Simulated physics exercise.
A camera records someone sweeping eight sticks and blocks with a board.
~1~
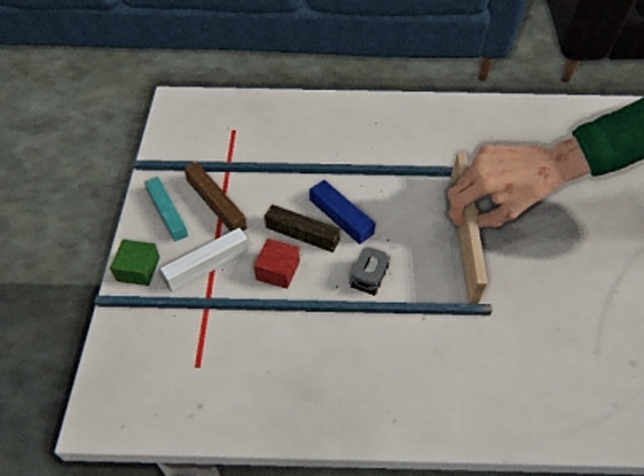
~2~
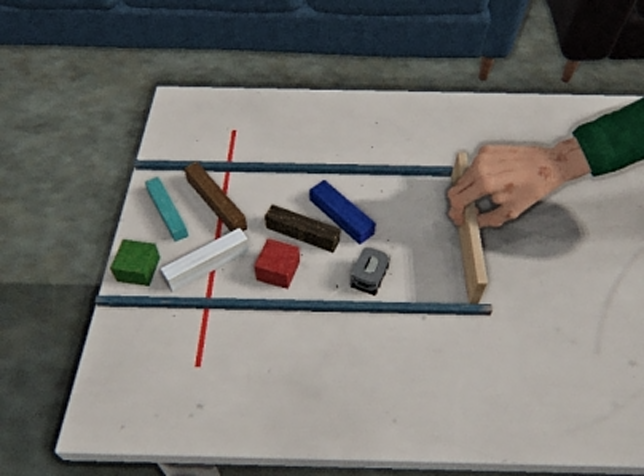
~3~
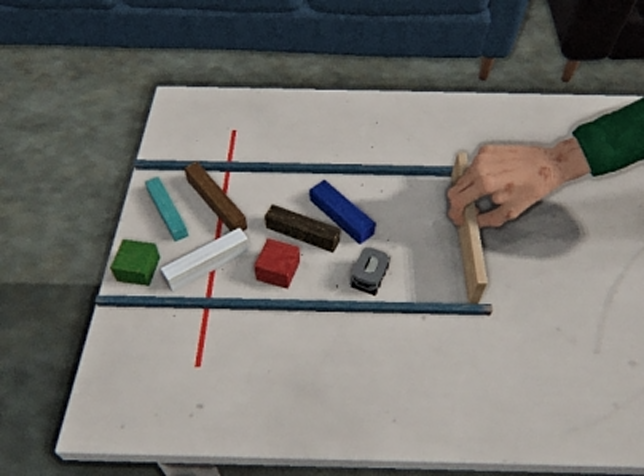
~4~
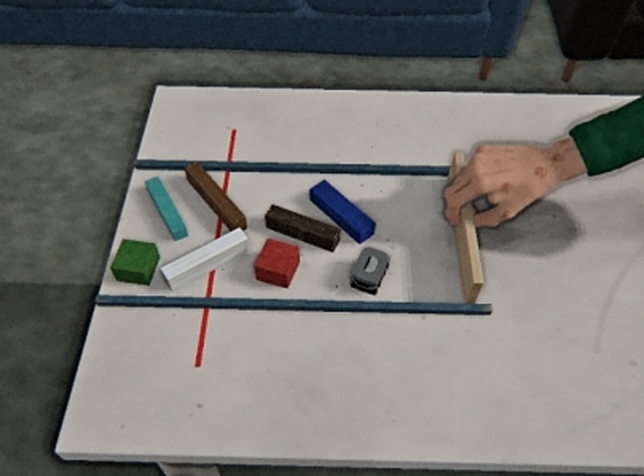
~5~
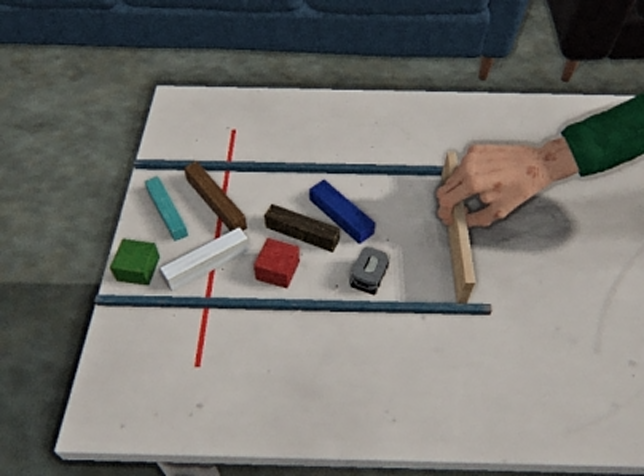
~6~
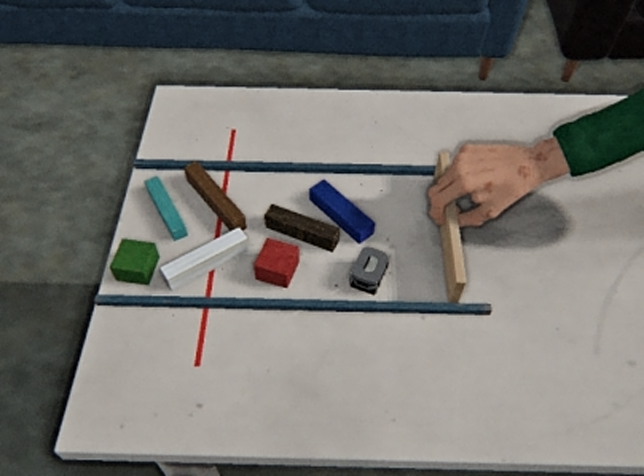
The clip opens on a white table where colourful bars and blocks and a small grey object lie between two blue rails, some near a red line. A hand in a green sleeve holds a wooden board upright at the right, barely moving at first, then slides it slightly left while the pieces stay still.
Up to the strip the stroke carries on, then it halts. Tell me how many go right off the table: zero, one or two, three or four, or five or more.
Nothing falls.
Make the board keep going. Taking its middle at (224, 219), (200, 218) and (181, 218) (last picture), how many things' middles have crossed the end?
The counts would come out as 0, 1 and 2.
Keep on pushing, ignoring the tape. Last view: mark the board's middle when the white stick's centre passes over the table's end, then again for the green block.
Near (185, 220) and (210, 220).
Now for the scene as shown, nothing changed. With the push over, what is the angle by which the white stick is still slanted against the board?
It measures close to 45 degrees.
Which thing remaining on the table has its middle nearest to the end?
That would be the green block.
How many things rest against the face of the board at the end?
At rest, 2 are in contact.
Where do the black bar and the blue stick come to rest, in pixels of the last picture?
Taking them in turn, first comes (187, 229), then (212, 197).
Early on, none off yet; green block at rest near (136, 262); turquoise bar at rest near (166, 208); brown bar at rest near (215, 197).
A while later, none off yet; green block moving near (128, 263); turquoise bar at rest near (166, 208); brown bar travelled a little near (191, 197).
Finally, the number that fall off is zero.
